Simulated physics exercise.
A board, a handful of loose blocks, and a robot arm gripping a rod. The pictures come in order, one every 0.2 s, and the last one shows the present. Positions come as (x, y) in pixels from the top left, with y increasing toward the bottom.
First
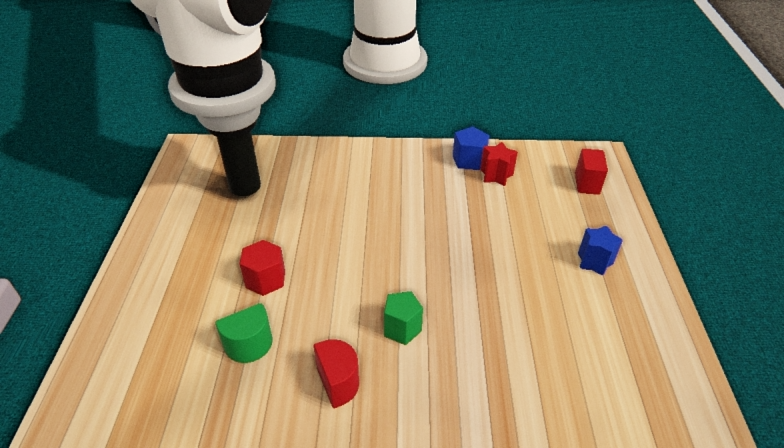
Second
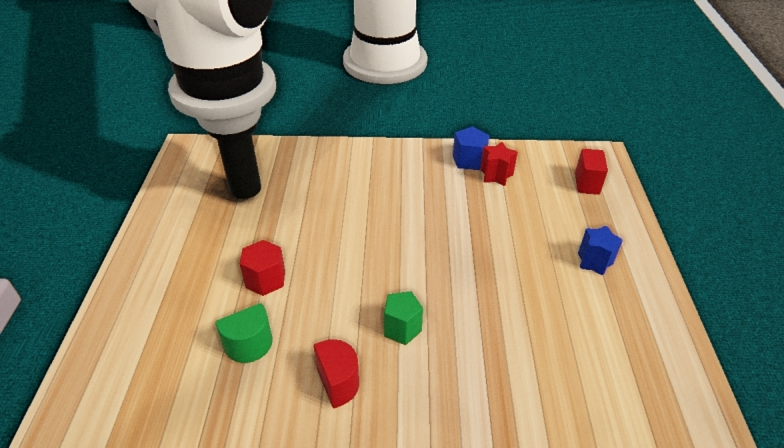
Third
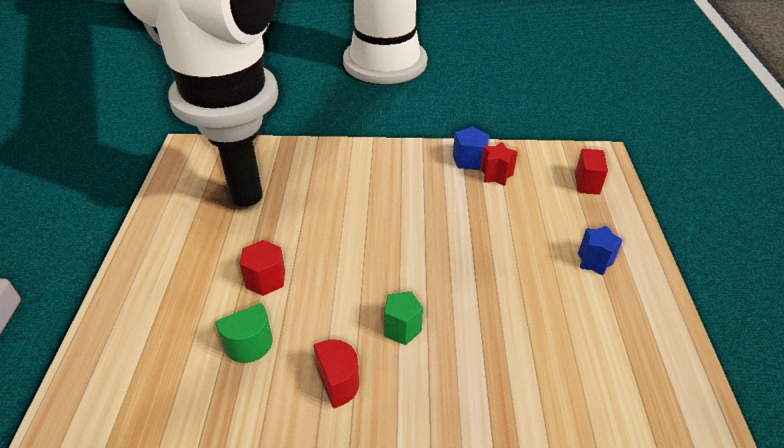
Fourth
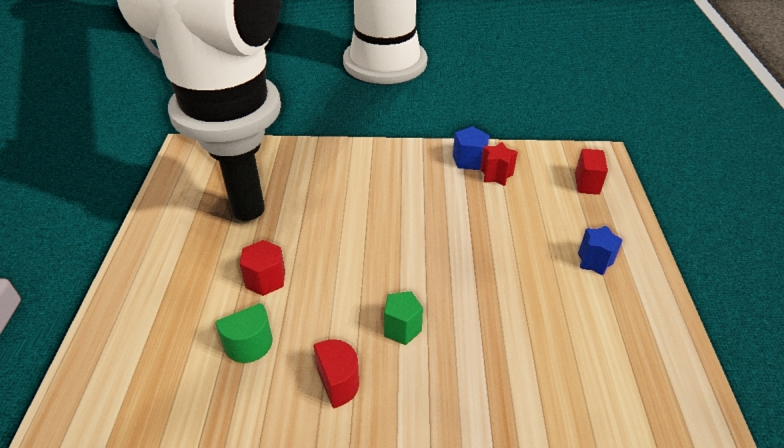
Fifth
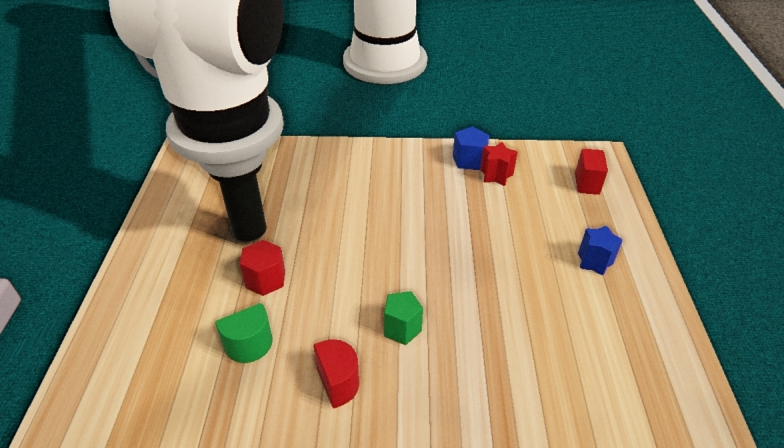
Robot arm moving a black rod slowly down a wooden board to just behind a red hexagonal block, the scattered blocks staying still.
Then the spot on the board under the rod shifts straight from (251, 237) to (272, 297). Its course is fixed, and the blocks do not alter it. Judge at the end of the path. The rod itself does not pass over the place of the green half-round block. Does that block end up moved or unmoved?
The green half-round block is moved.
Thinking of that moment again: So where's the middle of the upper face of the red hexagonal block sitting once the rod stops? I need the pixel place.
My prediction: (275, 303).
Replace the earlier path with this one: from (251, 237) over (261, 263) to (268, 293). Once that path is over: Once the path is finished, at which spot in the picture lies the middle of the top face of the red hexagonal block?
Close to (268, 298).
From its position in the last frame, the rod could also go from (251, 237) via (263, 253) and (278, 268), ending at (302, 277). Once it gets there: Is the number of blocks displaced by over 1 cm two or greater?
The answer is no.
The first path, step by step. Halfway along, rod at (259, 259); red hexagonal block at (263, 268).
At the end, rod at (270, 290); green half-round block at (242, 332), turned 40° clockwise; red hexagonal block at (275, 303).
